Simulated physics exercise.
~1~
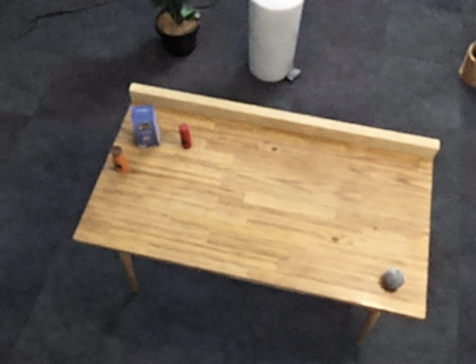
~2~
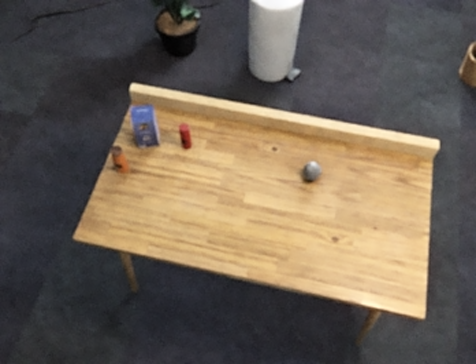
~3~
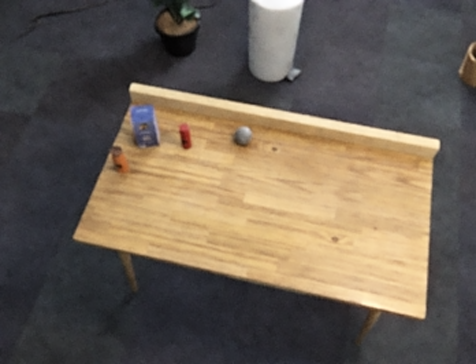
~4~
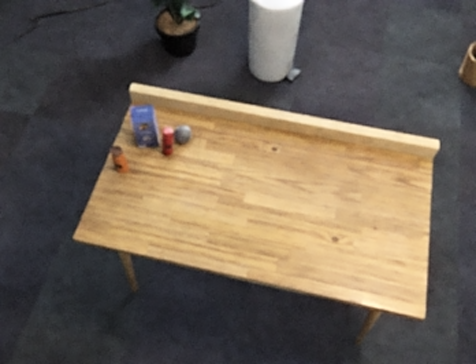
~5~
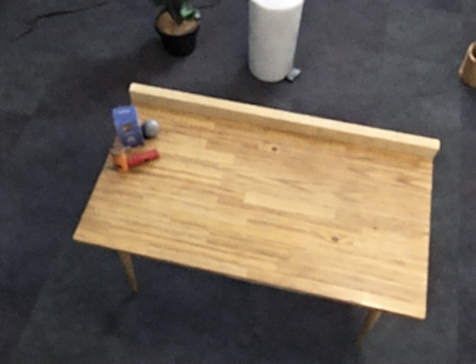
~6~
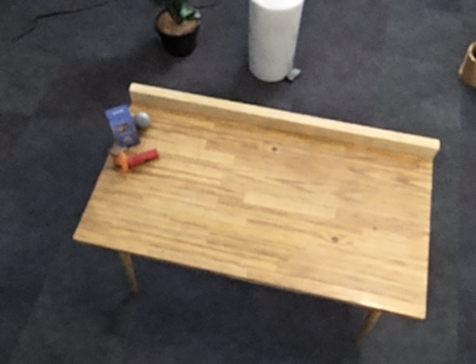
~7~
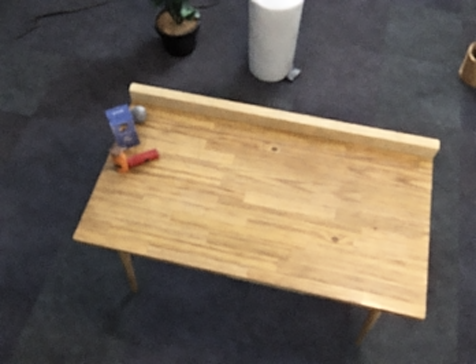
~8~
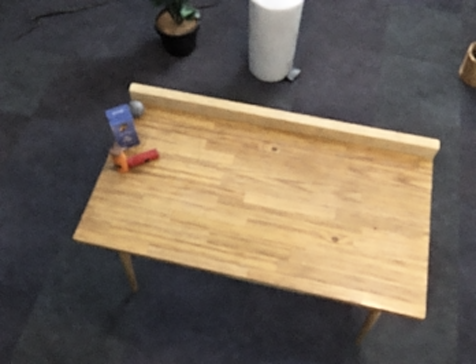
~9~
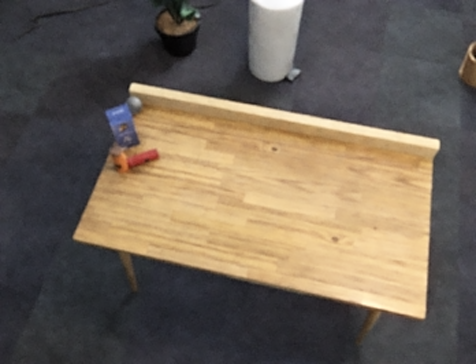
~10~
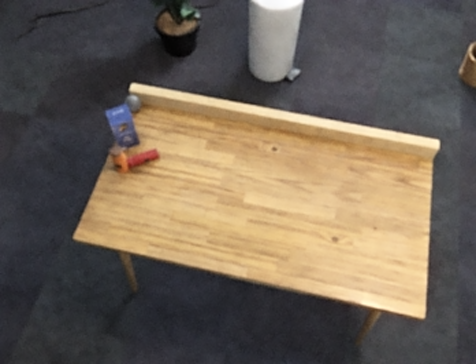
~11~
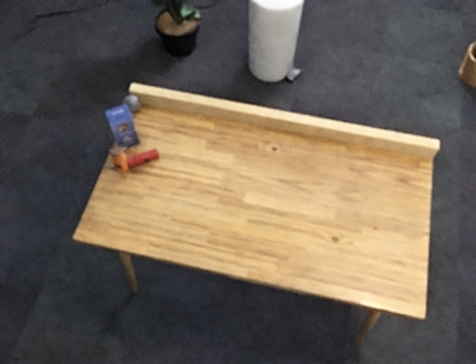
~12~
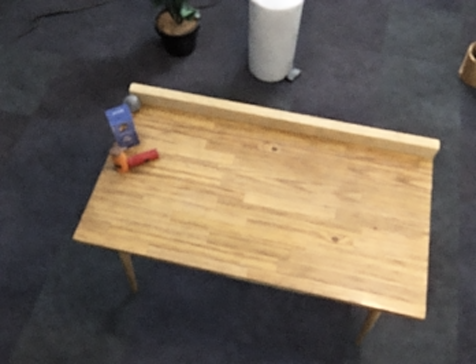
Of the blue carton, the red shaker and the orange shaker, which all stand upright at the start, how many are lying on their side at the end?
One of them is lying on its side at the end, the red shaker.
In the video, a grey ball rolls across a wooden table toward its railed far edge and then left, knocking over a red shaker and nudging a blue carton, which stays upright. The ball stops behind the carton near the far left corner, with the orange shaker still in place.
